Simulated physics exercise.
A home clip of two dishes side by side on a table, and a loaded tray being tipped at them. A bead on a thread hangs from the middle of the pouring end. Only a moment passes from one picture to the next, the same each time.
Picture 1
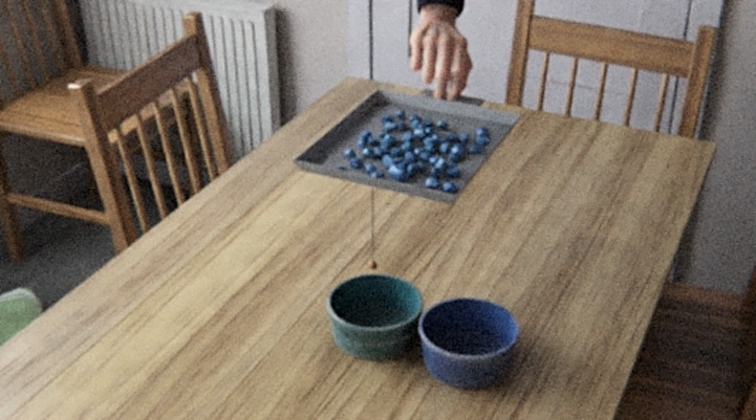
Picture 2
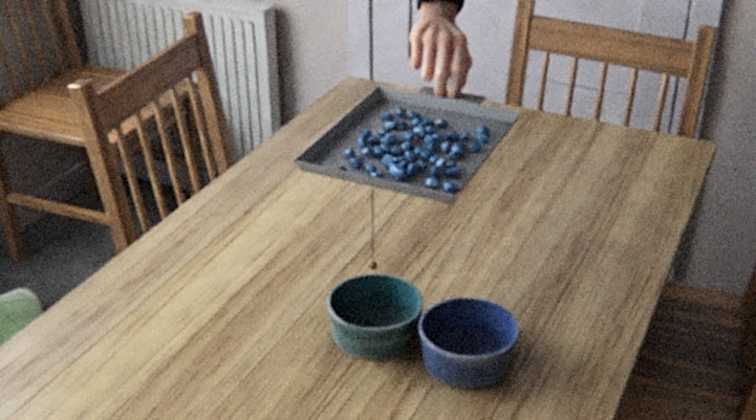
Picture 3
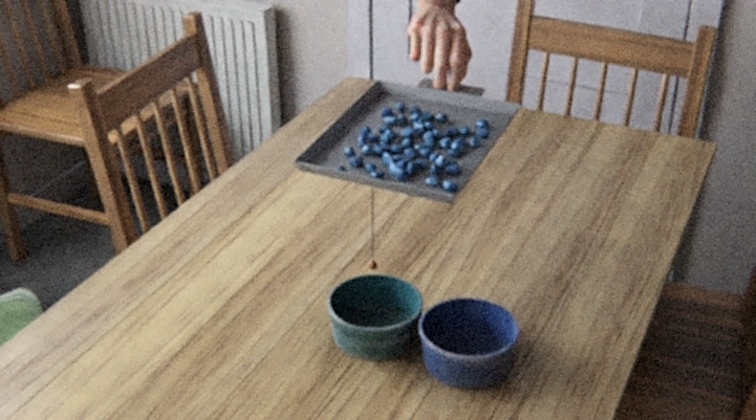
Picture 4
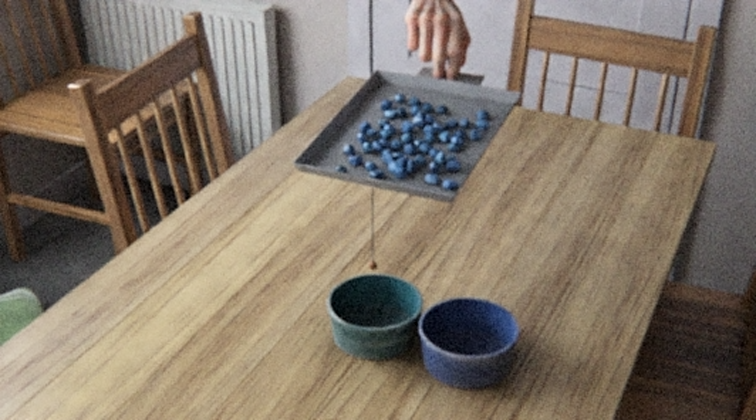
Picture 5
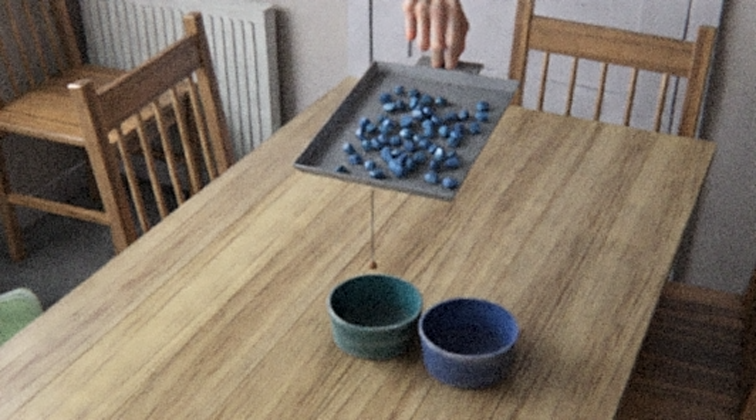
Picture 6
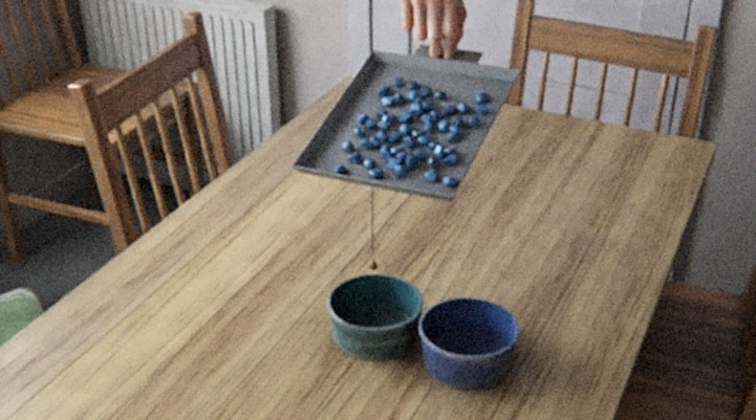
A hand at the far end of a wooden table, seen from above in a room with wooden chairs and a white radiator, holds a grey tray of blue stones. Nearer the viewer, a green bowl sits left of a blue one, below a small bead hanging on a thread. The hand slowly raises the tray's far side, tilting it toward the near left corner, while the bowls and view stay still.
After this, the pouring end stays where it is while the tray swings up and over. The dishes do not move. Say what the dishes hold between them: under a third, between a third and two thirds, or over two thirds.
Caught overall: From one third to two thirds.
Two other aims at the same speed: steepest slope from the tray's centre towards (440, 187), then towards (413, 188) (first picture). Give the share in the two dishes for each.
Roughly 20 per cent, and 70 per cent.
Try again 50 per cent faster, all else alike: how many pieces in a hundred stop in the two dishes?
Close to 40 per cent.
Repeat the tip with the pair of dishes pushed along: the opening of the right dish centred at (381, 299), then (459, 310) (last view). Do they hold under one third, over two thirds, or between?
At the first place over two thirds, at the second between a third and two thirds.
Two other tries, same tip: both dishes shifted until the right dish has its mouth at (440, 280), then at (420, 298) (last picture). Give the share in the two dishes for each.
Roughly 0 per cent, and 80 per cent.
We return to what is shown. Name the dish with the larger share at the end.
More ends in the left dish.
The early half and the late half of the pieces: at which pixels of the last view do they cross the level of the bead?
Early half (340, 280), late half (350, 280).
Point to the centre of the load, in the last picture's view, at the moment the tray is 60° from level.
Around (368, 165).
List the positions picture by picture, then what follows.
Corners of the pouring end (300, 159) and (452, 193), level; middle of the load (409, 147), aquarium stones; left dish (355, 340); right dish (451, 368); bead on its thread (373, 265), in the first frame.
Corners of the pouring end (300, 159) and (452, 192), level; middle of the load (409, 146), in the second frame.
Corners of the pouring end (300, 160) and (451, 192), tipped barely, lowest at the left corner; middle of the load (408, 143), in the third frame.
Corners of the pouring end (300, 161) and (451, 192), tipped a little, lowest at the left corner; middle of the load (408, 138), in the fourth frame.
Corners of the pouring end (299, 162) and (450, 192), tipped a little, lowest at the left corner; middle of the load (407, 133), in the fifth frame.
Corners of the pouring end (299, 163) and (450, 192), tipped clearly, lowest at the left corner; middle of the load (407, 129); left dish (355, 340); right dish (451, 368), in the sixth frame.
Just after the last frame, tray tipped steeply; almost all on the tray; just a few in the air.
A moment on, tray tipped right over; roughly a quarter on the tray; roughly a quarter in the left dish; about a tenth outside both; roughly half in the air.
Further on, tray tipped past a quarter turn; just a few in the right dish; roughly half in the left dish; roughly half outside both.
When it is over, tray tipped past a quarter turn; just a few in the right dish; roughly half in the left dish; roughly half outside both.
